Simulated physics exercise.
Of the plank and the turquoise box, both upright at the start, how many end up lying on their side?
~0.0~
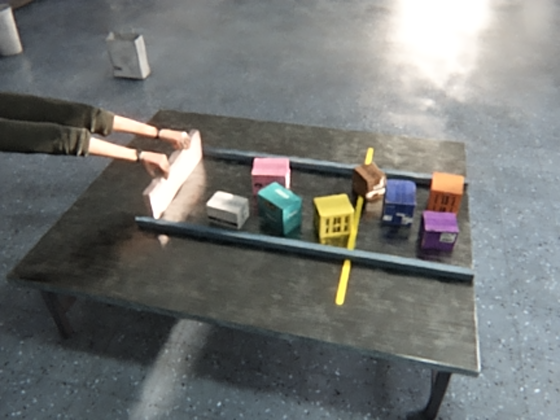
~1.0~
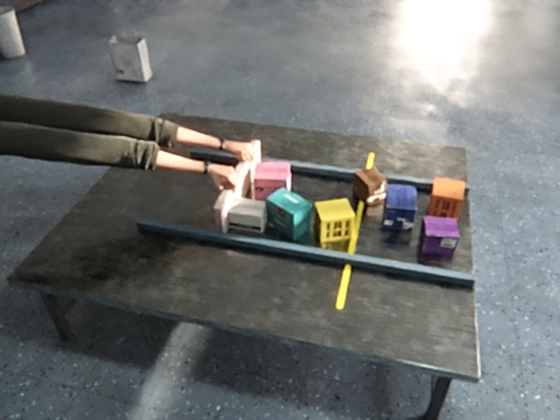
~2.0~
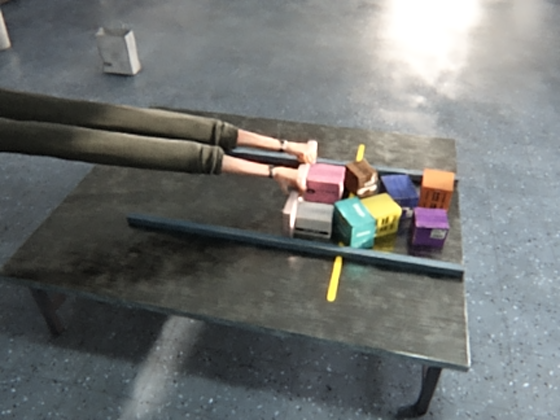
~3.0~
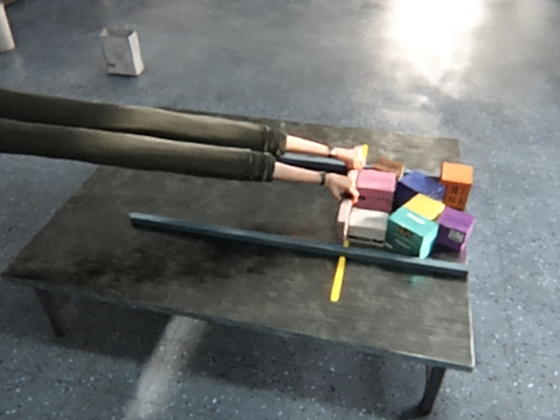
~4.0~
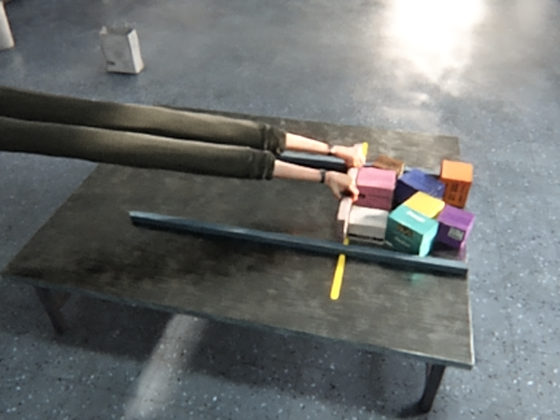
Neither of them ends up lying on its side. The plank and the turquoise box are both still upright at the end.
